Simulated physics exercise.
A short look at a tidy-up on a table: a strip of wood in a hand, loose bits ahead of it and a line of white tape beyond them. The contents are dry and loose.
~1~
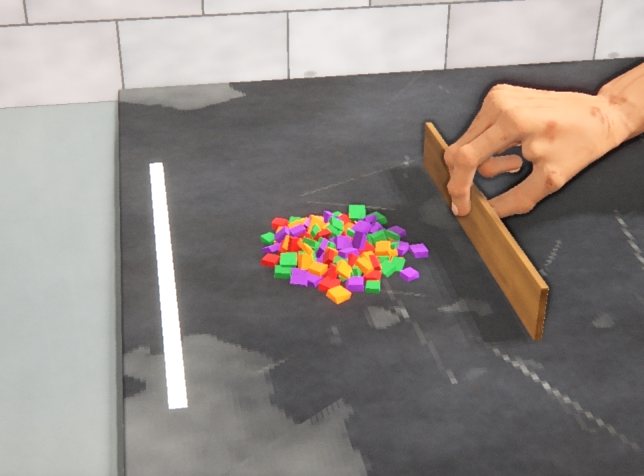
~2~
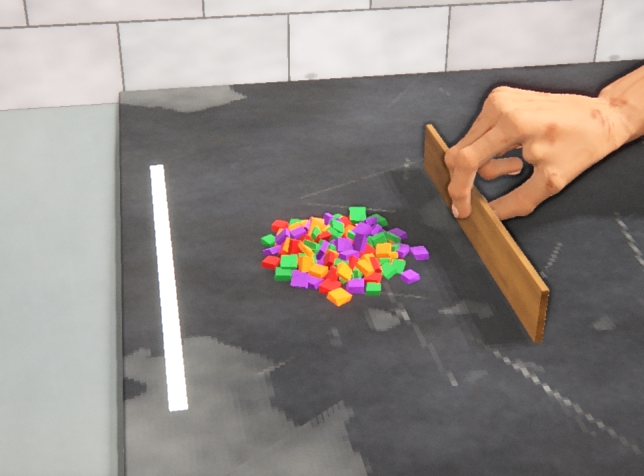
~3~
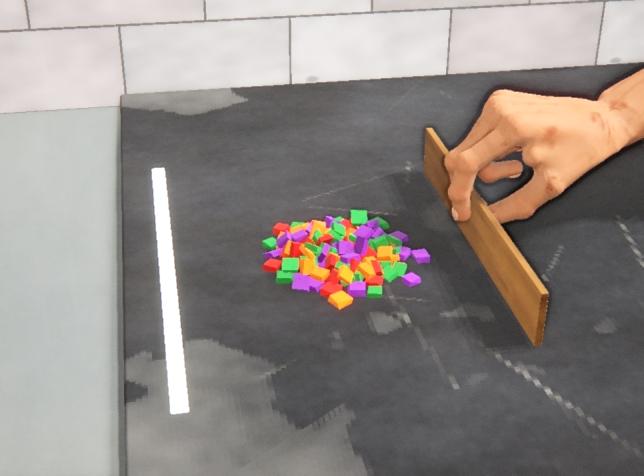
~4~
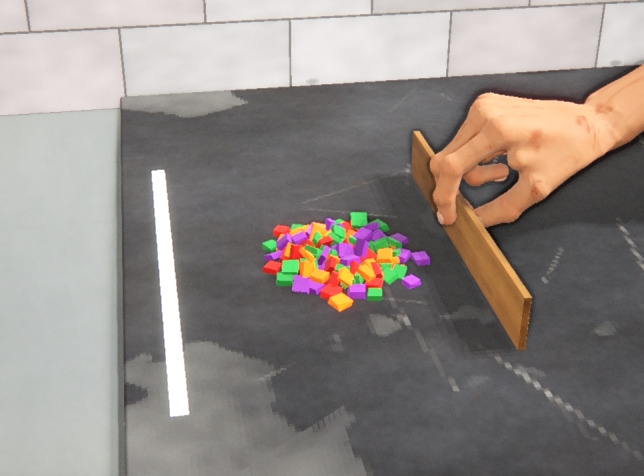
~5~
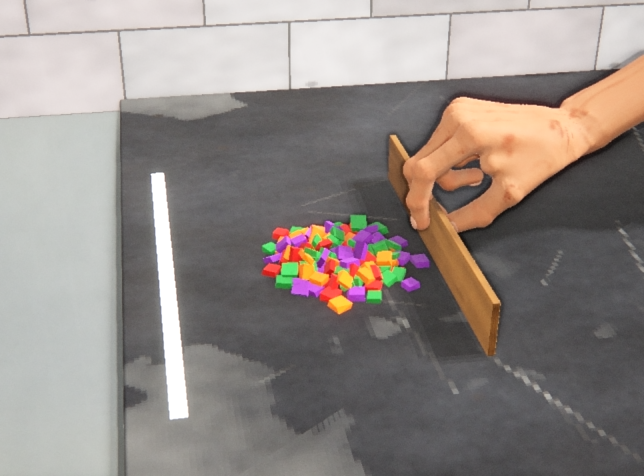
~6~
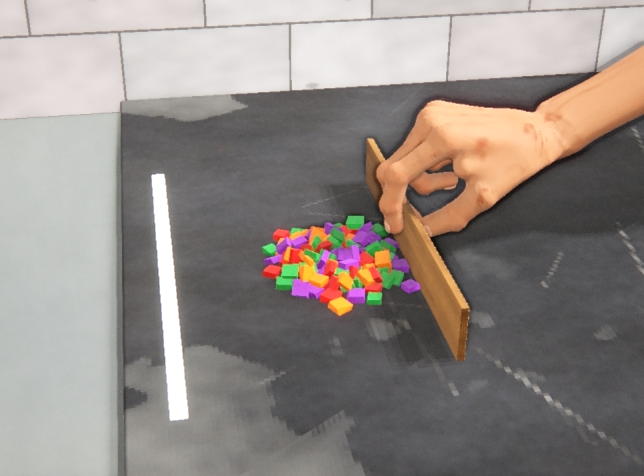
A hand slides a wooden strip left until it reaches the colourful heap of tiles.
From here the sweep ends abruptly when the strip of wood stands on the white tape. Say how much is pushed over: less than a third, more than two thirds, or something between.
Lost: Over two thirds of the heap.
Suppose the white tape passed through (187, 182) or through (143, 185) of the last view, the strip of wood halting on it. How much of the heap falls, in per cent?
Roughly 40 per cent, and 90 per cent.
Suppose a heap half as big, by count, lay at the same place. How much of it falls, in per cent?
Roughly 60 in a hundred.
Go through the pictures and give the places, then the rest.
In the first picture, strip of wood (532, 298), at rest; white tape (157, 172), about two fingers from the edge; edge at (120, 272); the heap (335, 244), mosaic tiles.
In the second picture, strip of wood (532, 300), at rest.
In the third picture, strip of wood (532, 303); the heap (337, 249).
In the fourth picture, strip of wood (515, 307).
In the fifth picture, strip of wood (485, 313); the heap (336, 254).
In the sixth picture, strip of wood (455, 318); white tape (159, 184); edge at (122, 283); the heap (336, 256), just a few pushed along.
Just after the last frame, strip of wood still moving, near (280, 220); heap all on the table, its front near (167, 263).
A moment on, strip of wood stopped at the white tape; heap roughly half over the edge.
Further on, strip of wood stopped at the white tape; heap the larger part over the edge.
When it is over, strip of wood stopped at the white tape; heap the larger part over the edge.
